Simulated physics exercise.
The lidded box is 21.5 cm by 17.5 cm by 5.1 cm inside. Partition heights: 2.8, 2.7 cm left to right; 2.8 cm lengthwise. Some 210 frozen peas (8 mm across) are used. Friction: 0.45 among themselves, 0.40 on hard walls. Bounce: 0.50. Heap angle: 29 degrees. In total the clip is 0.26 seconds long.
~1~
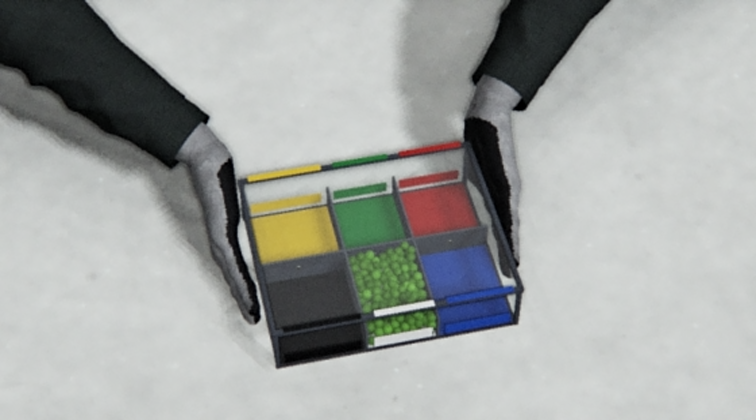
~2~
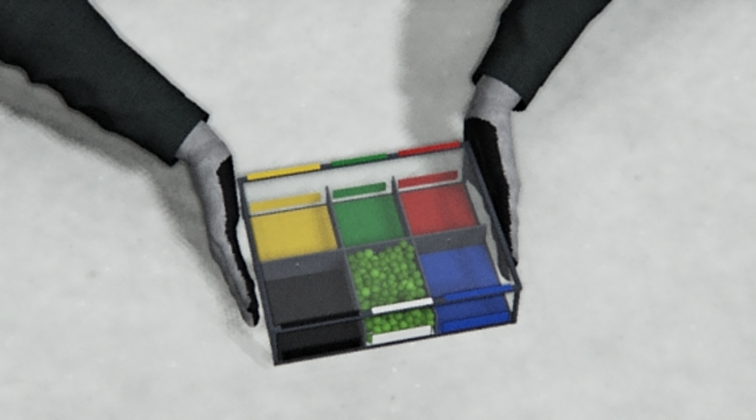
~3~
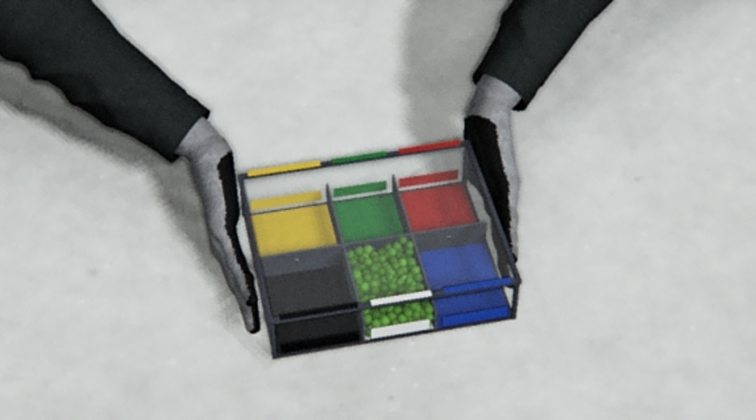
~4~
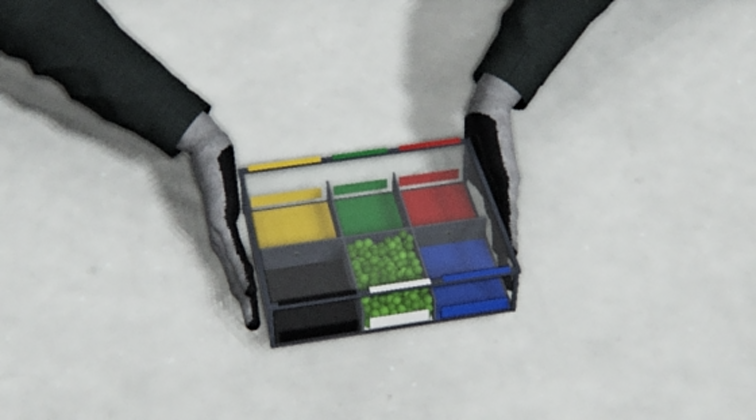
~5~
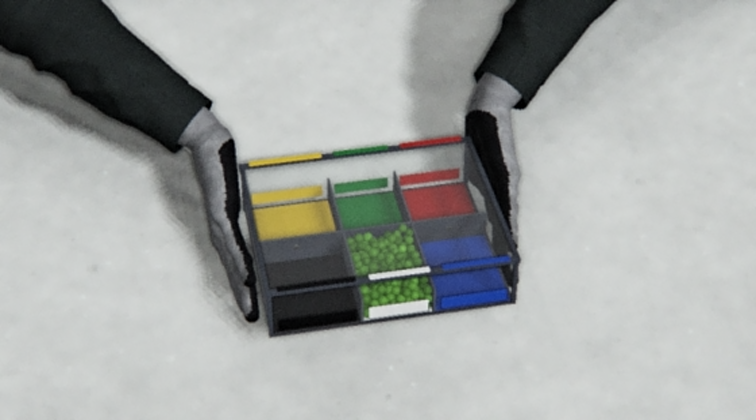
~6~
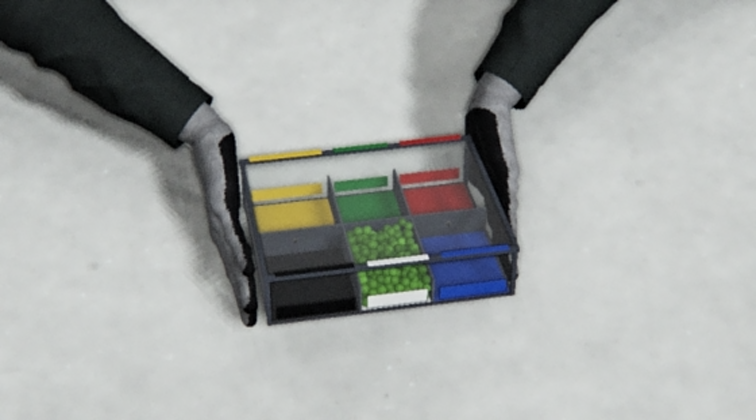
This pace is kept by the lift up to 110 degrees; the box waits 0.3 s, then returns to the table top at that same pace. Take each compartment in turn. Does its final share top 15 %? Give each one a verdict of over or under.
Red - over; blue - under; green - over; yellow - under; white - under; black - under.
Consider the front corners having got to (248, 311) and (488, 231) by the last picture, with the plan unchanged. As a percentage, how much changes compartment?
About 100 %.
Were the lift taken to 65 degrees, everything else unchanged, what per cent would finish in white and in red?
White: 65; red: 10 (per cent).
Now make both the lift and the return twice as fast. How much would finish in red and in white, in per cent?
Red 50 %; white 0 %.
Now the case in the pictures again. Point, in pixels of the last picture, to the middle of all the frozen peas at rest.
(393, 203).
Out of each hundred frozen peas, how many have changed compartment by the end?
The answer is close to 100 percent.
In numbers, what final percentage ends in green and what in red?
Green: 50; red: 45.
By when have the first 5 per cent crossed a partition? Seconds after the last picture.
I'd put it at about 0.80 seconds on the clock.
Then, 1.67 s after the last picture, tilt 110 degrees; red 40 %, green 60 %, yellow 5 %.
Then, 2.79 s after the last picture, tilt 56 degrees; red 45 %, green 50 %, yellow 5 %.
Then, 3.87 s after the last picture, tilt 0 degrees; red 45 %, green 50 %, yellow 5 %.
In the end, red 45 %, blue 0 %, green 50 %, yellow 5 %, white 0 %, black 0 %.
